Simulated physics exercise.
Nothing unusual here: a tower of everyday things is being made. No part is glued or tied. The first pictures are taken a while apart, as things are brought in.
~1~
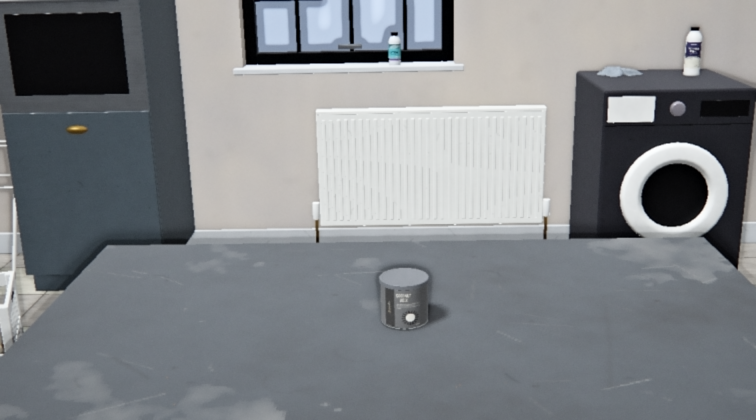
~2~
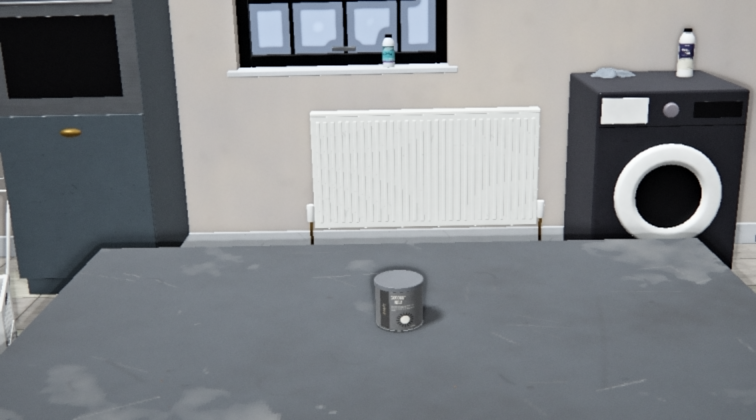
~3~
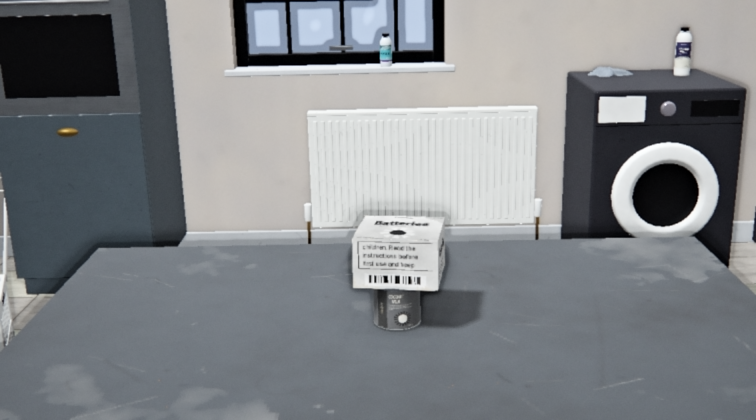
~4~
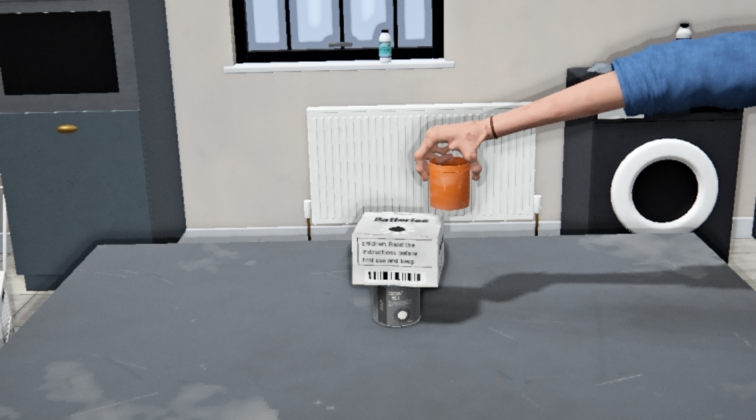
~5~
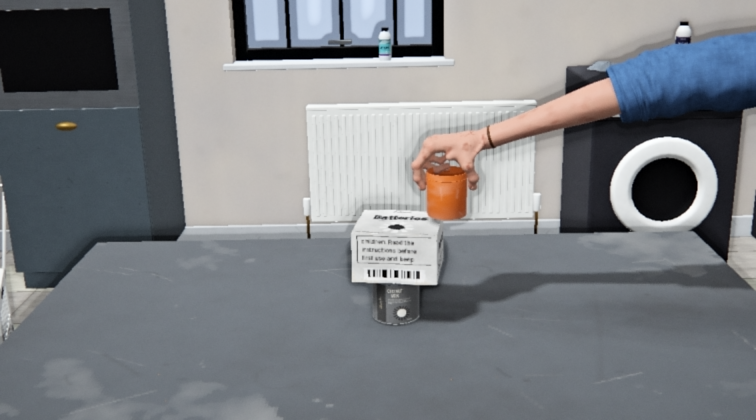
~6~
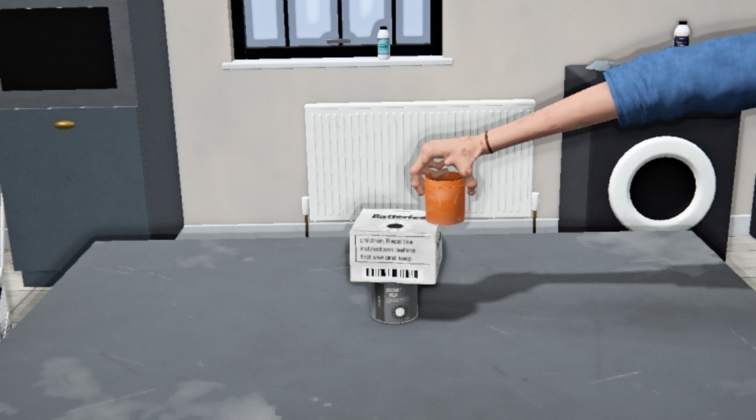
In the video, a small grey tin stands on a grey table, then a white box appears on top of it, and a blue-sleeved arm reaches in from the right, lowering an orange cup slightly onto the box while still gripping it.
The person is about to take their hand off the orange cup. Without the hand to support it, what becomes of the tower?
It is going to drop something.
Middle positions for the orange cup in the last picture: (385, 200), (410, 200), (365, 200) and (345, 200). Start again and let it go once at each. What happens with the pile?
Try 1: Stable. Try 2: Stable. Try 3: Stable. Try 4: Falls over.
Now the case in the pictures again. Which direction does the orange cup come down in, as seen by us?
It heads rightwards.
Then, 0.30 s later than the last frame, orange cup tilted by 53° near (463, 213).
Then, 0.40 s later than the last frame, orange cup now fallen.
Then, 0.50 s later than the last frame, things are still on the move.
When it is over, fallen, orange cup; the other 2 as before. End places, in pixels of the last picture, orange cup near (484, 295). The pile comes apart.
